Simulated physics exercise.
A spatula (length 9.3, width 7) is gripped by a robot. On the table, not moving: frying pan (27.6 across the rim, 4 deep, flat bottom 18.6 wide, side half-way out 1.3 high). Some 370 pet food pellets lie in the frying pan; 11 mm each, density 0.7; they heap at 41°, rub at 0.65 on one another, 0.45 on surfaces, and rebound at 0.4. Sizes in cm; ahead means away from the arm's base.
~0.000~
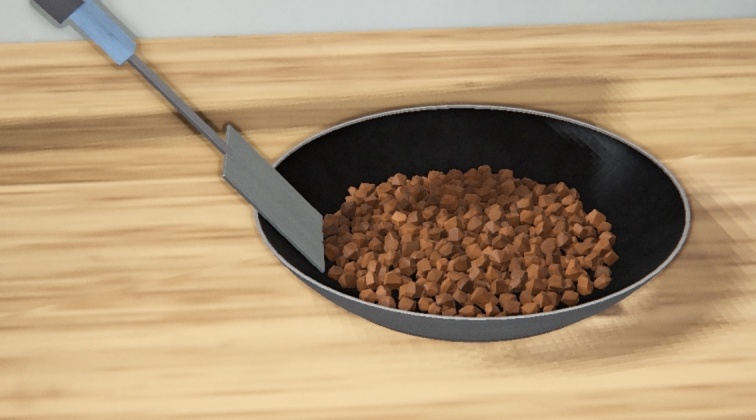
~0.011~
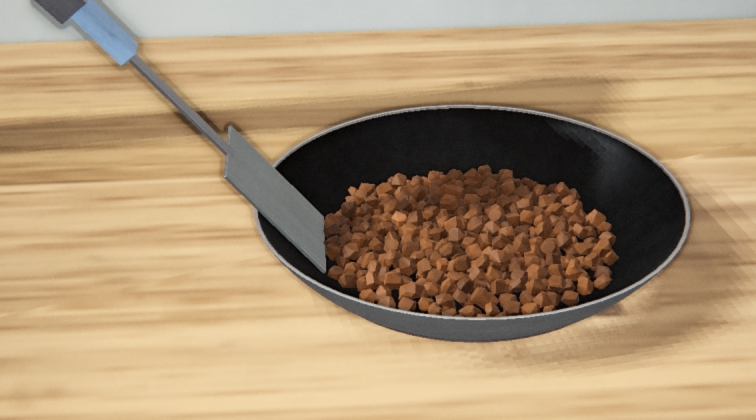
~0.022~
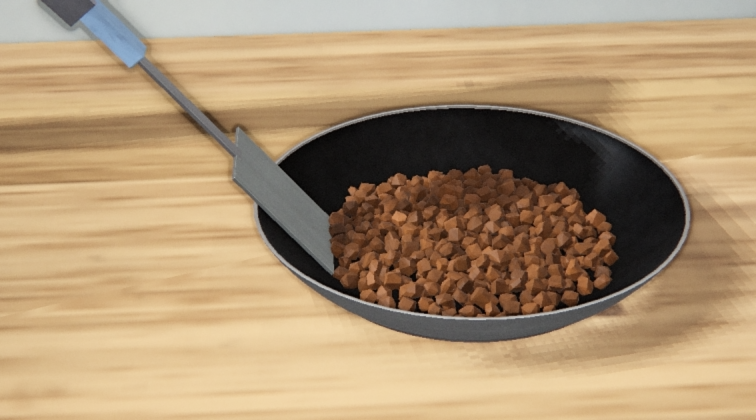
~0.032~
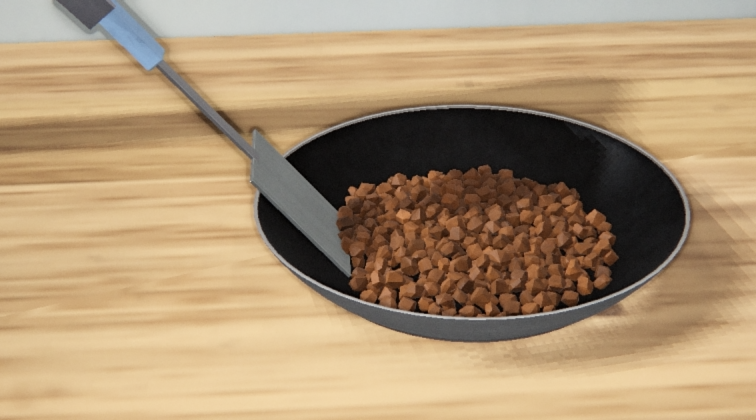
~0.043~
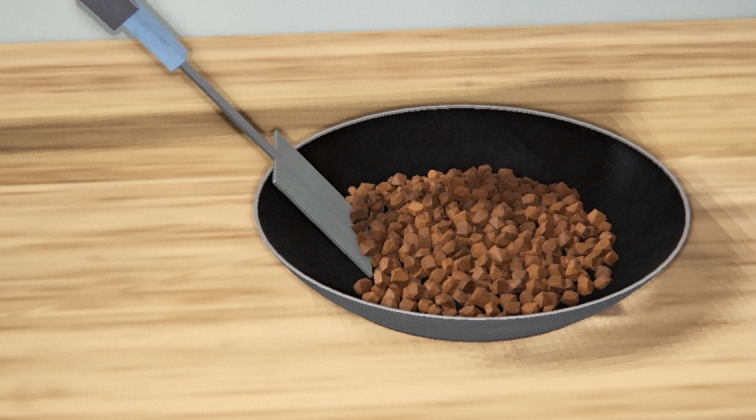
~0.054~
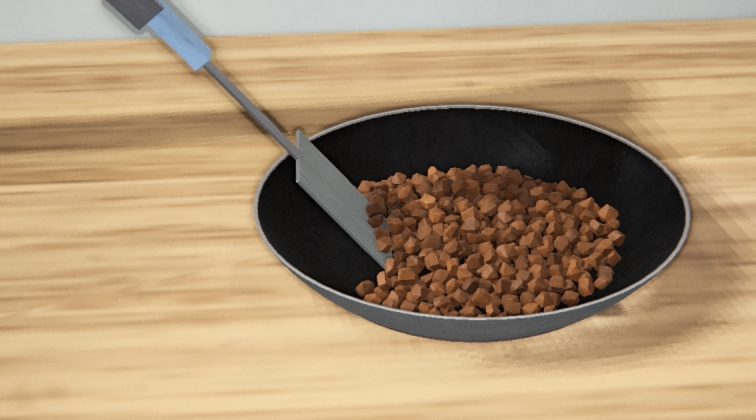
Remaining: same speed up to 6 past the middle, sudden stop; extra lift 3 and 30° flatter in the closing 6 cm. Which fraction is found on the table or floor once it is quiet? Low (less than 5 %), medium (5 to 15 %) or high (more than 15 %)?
Answer: Medium; 5 to 15 % of the pet food pellets finish on the table or floor.
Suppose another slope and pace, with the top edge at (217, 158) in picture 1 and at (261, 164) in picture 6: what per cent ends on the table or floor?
About 0 per cent.
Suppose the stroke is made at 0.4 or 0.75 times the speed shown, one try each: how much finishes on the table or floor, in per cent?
Some 0 and 5 per cent.
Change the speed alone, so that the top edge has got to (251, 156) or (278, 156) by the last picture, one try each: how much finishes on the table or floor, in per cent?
Some 0 and 0 per cent.
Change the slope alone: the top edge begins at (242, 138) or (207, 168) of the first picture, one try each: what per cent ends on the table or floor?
Some 15 and 5 per cent.
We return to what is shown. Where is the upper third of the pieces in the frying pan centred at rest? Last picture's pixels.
Near (602, 210).
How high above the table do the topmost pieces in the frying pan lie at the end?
Roughly 4.5 cm.
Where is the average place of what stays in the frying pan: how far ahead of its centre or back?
Roughly 4.5 cm ahead.
After 0.08 s, sloping 51°, highest piece 6 above the table; 374 in the frying pan.
After 0.11 s, sloping 42°, highest piece 7 above the table; 374 in the frying pan.
After 0.32 s, sloping 21°, highest piece 5 above the table; 339 in the frying pan, 32 on the table or floor, 3 on the blade or in flight.
After 1.37 s, sloping 21°, highest piece 5 above the table; 339 in the frying pan, 35 on the table or floor.
In the end, 339 in the frying pan, 35 on the table or floor. That is 9 % on the table or floor.
